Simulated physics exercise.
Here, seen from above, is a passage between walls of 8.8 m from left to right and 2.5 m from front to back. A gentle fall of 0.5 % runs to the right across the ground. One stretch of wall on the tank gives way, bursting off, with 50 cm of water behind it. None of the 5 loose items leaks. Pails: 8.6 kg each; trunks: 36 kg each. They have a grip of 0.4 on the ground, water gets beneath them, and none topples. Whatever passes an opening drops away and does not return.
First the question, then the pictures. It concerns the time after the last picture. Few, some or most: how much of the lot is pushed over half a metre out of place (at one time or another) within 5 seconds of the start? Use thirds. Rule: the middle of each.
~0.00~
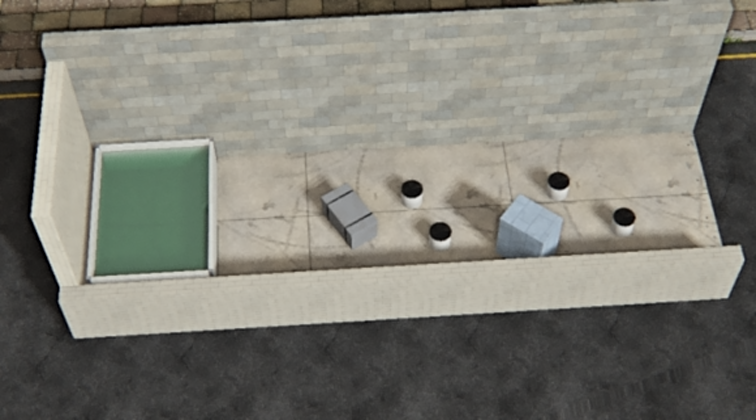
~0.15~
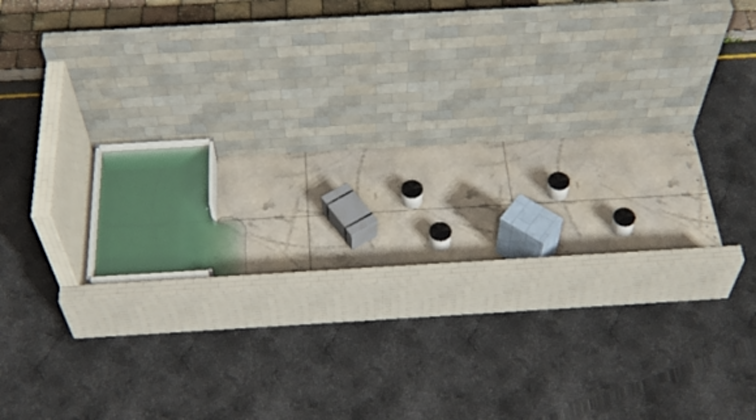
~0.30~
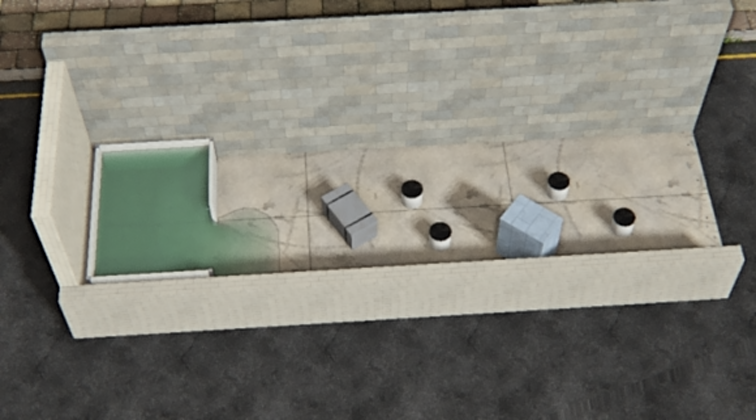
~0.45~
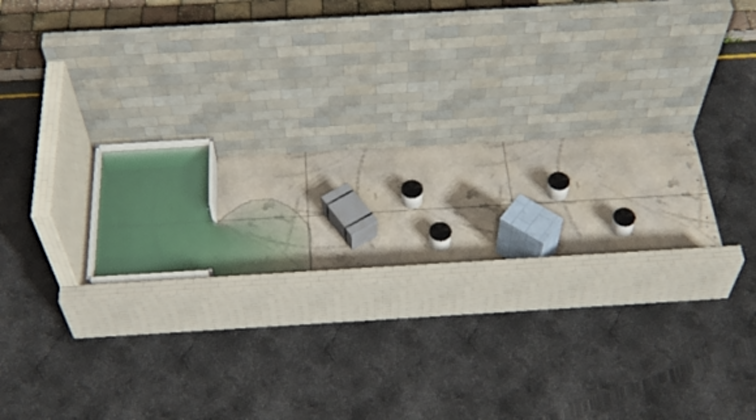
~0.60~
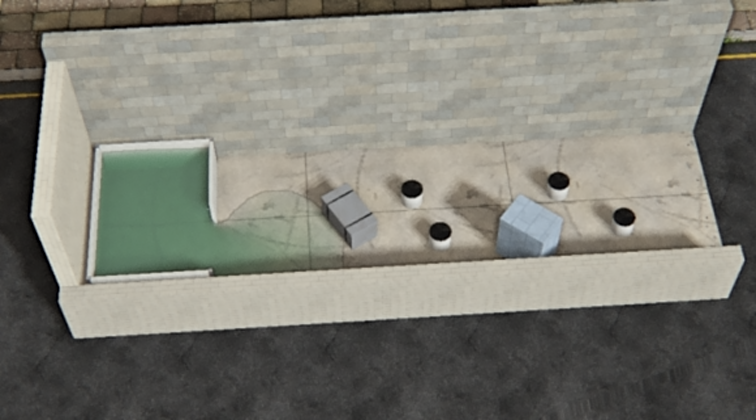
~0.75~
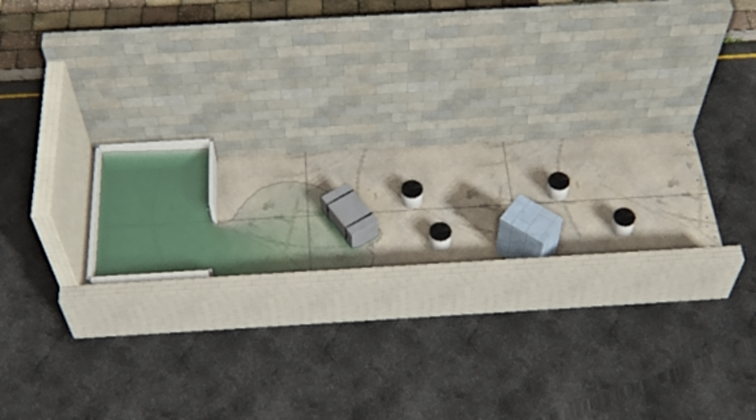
It is at least two thirds.
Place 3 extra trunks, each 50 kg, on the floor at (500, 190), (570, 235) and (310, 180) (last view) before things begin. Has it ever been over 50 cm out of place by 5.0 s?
Respectively: A bigger shift, a smaller shift, a smaller shift.
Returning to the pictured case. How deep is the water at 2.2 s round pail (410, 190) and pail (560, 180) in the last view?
3 and 0 cm.
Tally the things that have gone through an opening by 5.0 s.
1 in total.
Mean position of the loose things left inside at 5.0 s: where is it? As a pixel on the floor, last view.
I'd say about (631, 185) in the last view.
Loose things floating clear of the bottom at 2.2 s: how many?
0.
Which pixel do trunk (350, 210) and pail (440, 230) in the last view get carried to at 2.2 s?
Estimated pixels: (421, 177) and (488, 215).
After 1.1 s 0 of 5 are over 50 cm from their spots; 0 afloat.
After 2.2 s 3 of 5 are over 50 cm from their spots; 0 afloat.
After 3.5 s 4 of 5 are over 50 cm from their spots; 2 afloat.
After 5.0 s 4 of 5 are over 50 cm from their spots, and 4 have been at some point; 0 afloat.
